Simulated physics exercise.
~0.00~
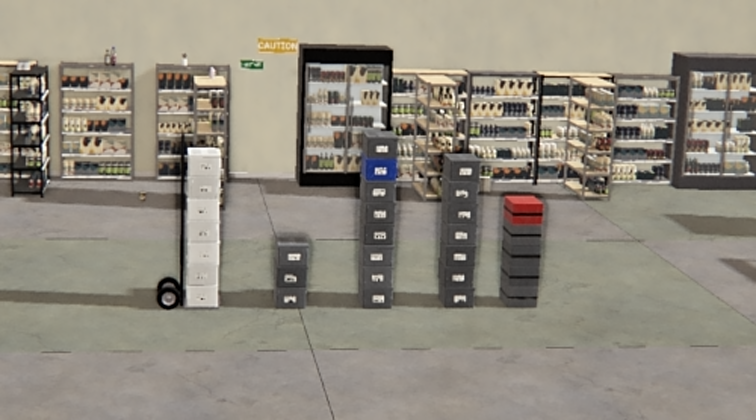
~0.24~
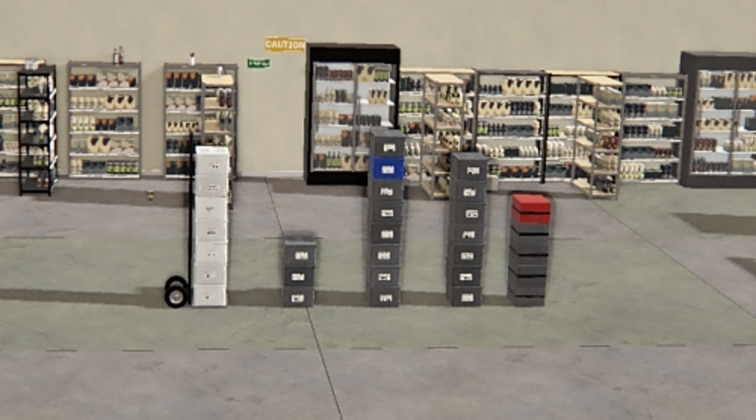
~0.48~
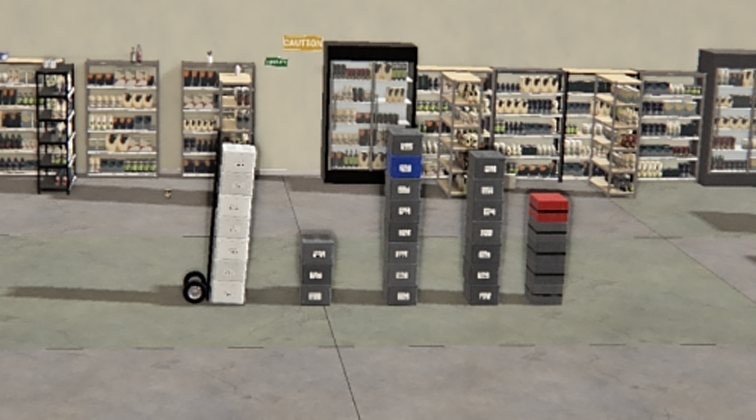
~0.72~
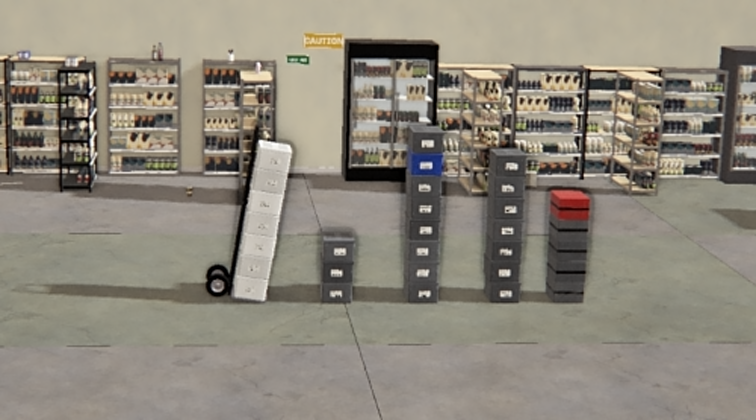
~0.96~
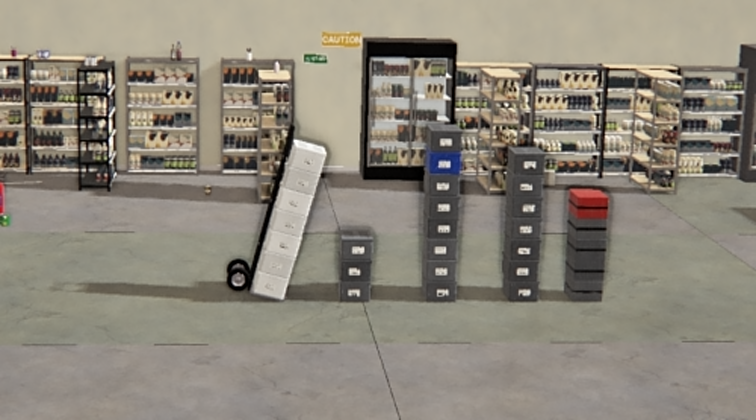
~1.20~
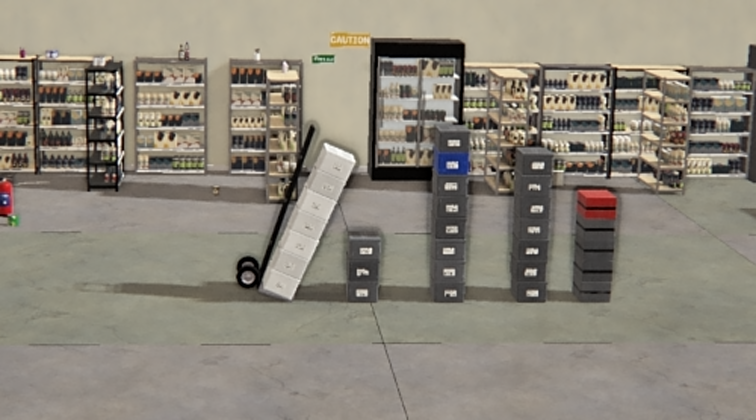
The clip opens on a row of stacked totes standing before store shelves, a white stack on a hand truck at the left and gray stacks with blue and red totes to its right. The truck tilts steadily rightward with its stack, then the white totes lean farther than its frame, separating at the top.
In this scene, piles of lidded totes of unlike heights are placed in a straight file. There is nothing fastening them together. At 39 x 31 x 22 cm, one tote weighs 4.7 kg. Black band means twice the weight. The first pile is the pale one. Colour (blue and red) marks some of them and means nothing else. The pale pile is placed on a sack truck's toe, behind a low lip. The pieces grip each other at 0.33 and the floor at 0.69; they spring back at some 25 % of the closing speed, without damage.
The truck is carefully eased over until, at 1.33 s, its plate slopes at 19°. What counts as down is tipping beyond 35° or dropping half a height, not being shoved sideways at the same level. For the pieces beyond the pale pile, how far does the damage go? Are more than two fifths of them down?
No.
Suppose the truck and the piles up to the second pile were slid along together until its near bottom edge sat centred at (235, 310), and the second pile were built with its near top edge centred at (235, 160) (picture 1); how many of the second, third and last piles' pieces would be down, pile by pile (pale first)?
Pile by pile that makes second 7, third 7, last 5.
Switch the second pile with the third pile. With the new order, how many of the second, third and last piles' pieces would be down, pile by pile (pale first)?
Pile by pile, you'd see second at 8, third at 2 and last at 5 down.
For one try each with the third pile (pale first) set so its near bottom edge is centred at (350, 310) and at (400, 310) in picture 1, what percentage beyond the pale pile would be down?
The first try gives 70 per cent, the second 10 per cent.
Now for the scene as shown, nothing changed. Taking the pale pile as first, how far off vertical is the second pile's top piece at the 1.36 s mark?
About 0 degrees from upright.
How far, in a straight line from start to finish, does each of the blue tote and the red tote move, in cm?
Estimate: Blue near 0 cm, red near 0 cm.
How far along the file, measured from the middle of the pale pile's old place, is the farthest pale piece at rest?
I'd put it at close to 150 cm.
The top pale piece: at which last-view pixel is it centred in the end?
The top pale piece ends up roughly at (418, 258).
After 1.36 s, 1 of the pale pile down; none of the 23 other totes down.
After 1.62 s, 7 of the pale pile down; none of the 23 other totes down, 1 disturbed.
After 2.02 s, 7 of the pale pile down; none of the 23 other totes down, 8 disturbed; blue tote 24 mm from its place.
In the end (3.0 s), 7 of the pale pile down; none of the 23 other totes down, 8 disturbed; blue tote 28 mm from its place; red tote unmoved. That is 0 per cent. From the last view, middles, blue tote near (454, 161), red tote near (596, 204).
